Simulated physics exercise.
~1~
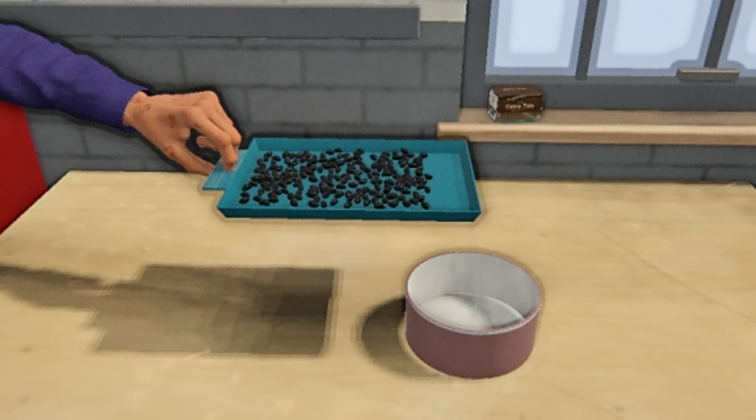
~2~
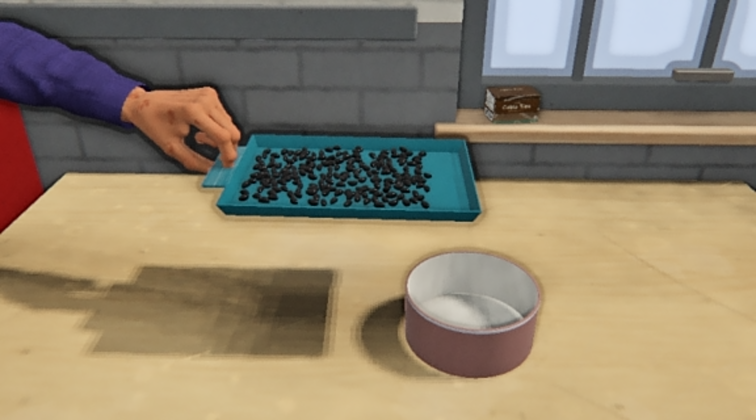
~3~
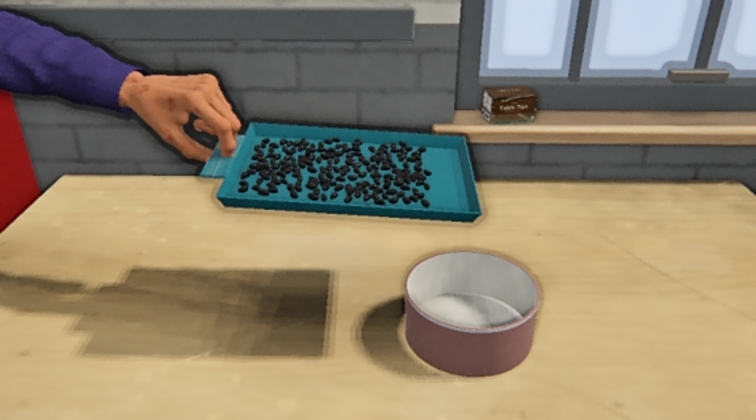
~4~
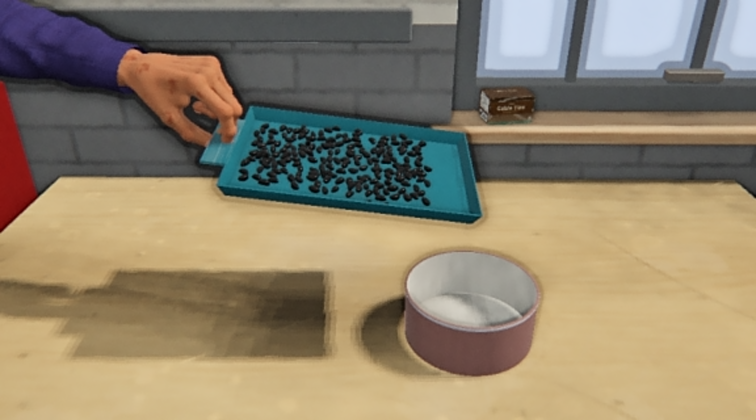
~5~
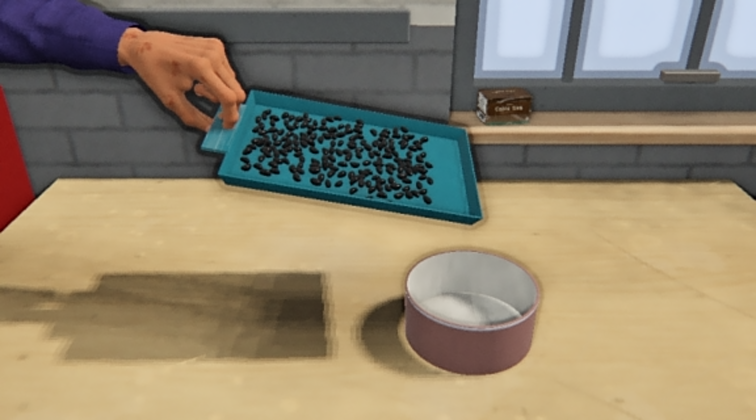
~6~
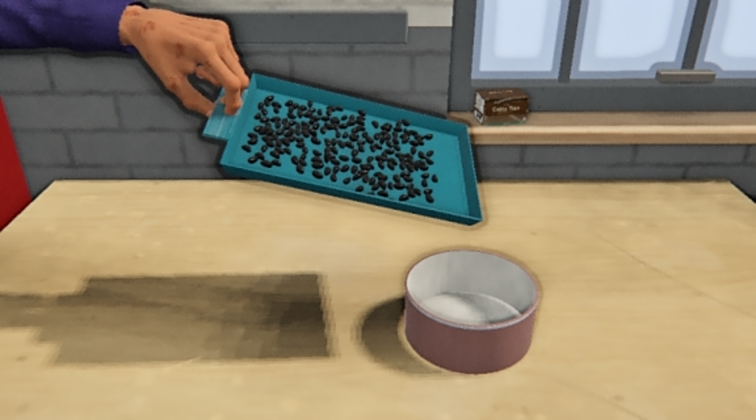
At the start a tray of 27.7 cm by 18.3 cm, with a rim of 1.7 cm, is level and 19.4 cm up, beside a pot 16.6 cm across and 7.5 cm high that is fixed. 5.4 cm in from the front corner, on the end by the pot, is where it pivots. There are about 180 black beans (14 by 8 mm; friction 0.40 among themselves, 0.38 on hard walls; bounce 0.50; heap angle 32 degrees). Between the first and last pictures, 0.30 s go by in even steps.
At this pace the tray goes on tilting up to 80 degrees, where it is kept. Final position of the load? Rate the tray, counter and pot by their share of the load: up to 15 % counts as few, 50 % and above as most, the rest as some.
Tray: Few; counter: Some; pot: Most.
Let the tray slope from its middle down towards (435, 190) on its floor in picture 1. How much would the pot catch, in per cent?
I'd estimate about 65 %.
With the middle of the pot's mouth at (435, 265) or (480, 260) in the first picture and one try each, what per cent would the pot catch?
Spot one: Some 0 per cent; spot two: Some 5 per cent.
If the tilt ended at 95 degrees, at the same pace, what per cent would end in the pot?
Then about 75 per cent.
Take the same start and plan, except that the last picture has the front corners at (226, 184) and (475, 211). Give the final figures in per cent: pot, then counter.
That works out as pot 80 and counter 20.
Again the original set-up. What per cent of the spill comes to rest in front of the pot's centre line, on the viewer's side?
Share: Some 100 %.
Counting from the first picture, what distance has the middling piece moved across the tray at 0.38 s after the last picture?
11 cm.
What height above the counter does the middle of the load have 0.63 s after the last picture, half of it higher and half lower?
Some 14 cm above the counter.
Then, 0.38 s after the last picture, tilt 49 degrees; the tray holds 100 %, the pot 0 %.
Then, 0.63 s after the last picture, tilt 69 degrees; the tray holds 40 %, the pot 25 %.
Then, 0.99 s after the last picture, tilt 80 degrees; the tray holds 0 %, the pot 70 %.
In the end, tray 0 %, counter 25 %, pot 75 %.
